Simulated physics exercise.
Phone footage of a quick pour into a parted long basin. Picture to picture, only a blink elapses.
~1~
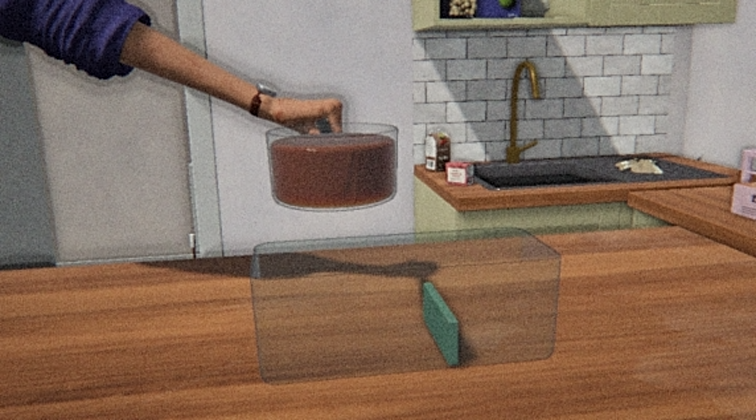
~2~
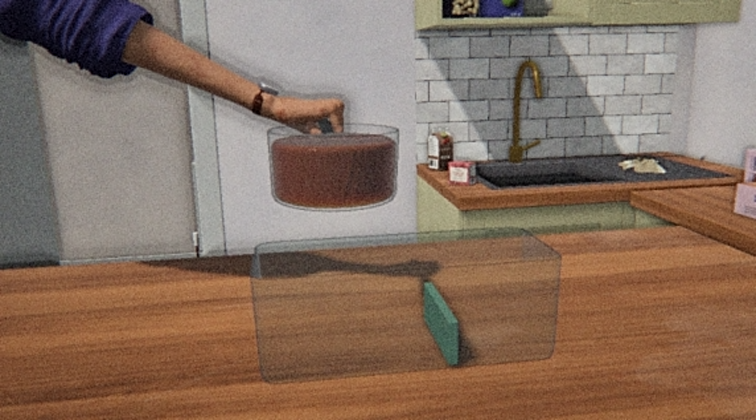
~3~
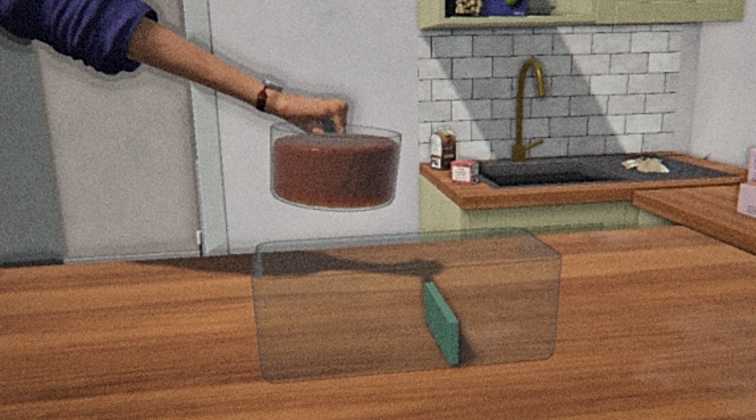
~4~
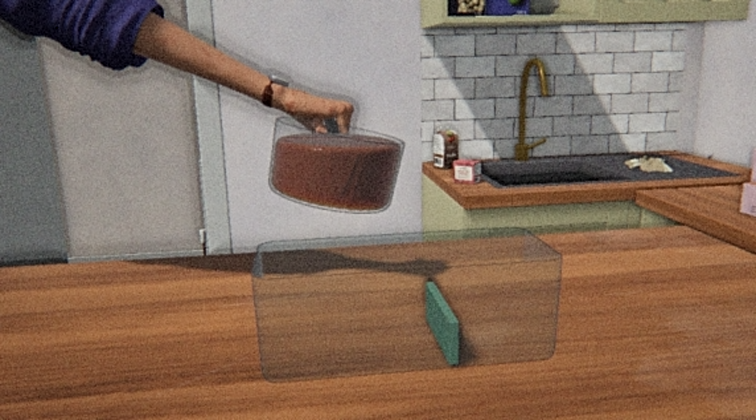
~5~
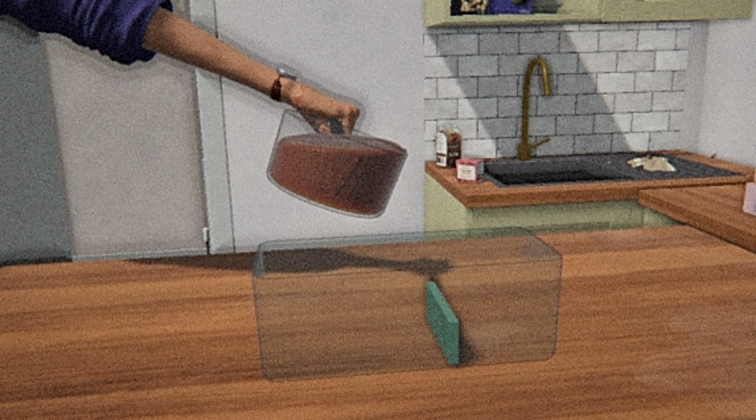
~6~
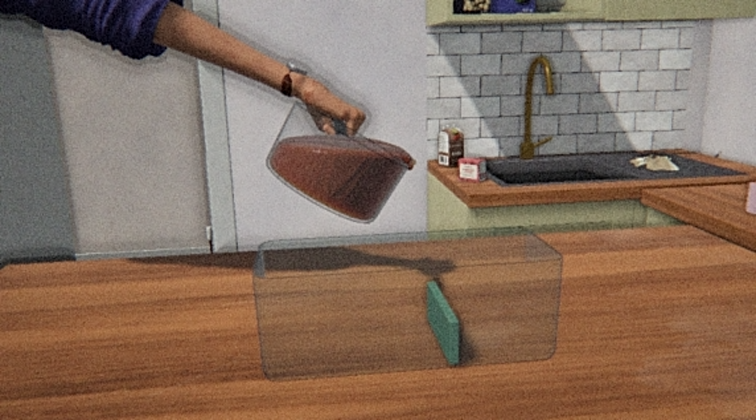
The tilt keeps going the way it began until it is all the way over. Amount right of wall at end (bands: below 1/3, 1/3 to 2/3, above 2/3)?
1/3 to 2/3.
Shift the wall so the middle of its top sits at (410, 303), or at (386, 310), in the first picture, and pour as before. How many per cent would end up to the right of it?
Roughly 85 % and then 90 %.
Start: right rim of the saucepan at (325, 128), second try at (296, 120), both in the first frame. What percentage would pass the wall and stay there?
The first gives 10 %, the second 10 %.
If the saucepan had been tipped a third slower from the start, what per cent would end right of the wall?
It comes to some 60 per cent.
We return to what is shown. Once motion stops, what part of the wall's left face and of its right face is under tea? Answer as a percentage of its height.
40 per cent for the left part, 50 for the right.
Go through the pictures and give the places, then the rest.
It leans 0°; its right rim is at (396, 129); the tea meets the walls at (270, 143) and (393, 138); the long basin's rim runs from (253, 262) to (540, 243); the wall's top is at (439, 302), in the first picture.
It leans 1°; its right rim is at (397, 131); the tea meets the walls at (271, 143) and (394, 139), in the second picture.
It leans 6°; its right rim is at (400, 135); the tea meets the walls at (274, 141) and (396, 140), in the third picture.
It leans 12°; its right rim is at (403, 143); the tea meets the walls at (275, 141) and (400, 142), in the fourth picture.
It leans 21°; its right rim is at (405, 154); the tea meets the walls at (276, 143) and (405, 147); 1 per cent is over the edge, in the fifth picture.
It leans 32°; its right rim is at (406, 166); the tea meets the walls at (273, 145) and (406, 158); 4 per cent is over the edge, in the sixth picture.
A moment on, the saucepan is tipped on its side and 36 per cent is still to pour, 7 is left of the wall and 23 right of it.
Next, the saucepan is tipped on its side and 11 per cent is still to pour, 31 is left of the wall and 49 right of it.
Then the saucepan is tipped on its side and 4 per cent is still to pour, 44 is left of the wall and 46 right of it.
Later the saucepan is tipped on its side and 1 per cent is still to pour, 52 is left of the wall and 44 right of it.
Finally, 56 per cent lies left of the wall, 42 right of it and 2 outside.
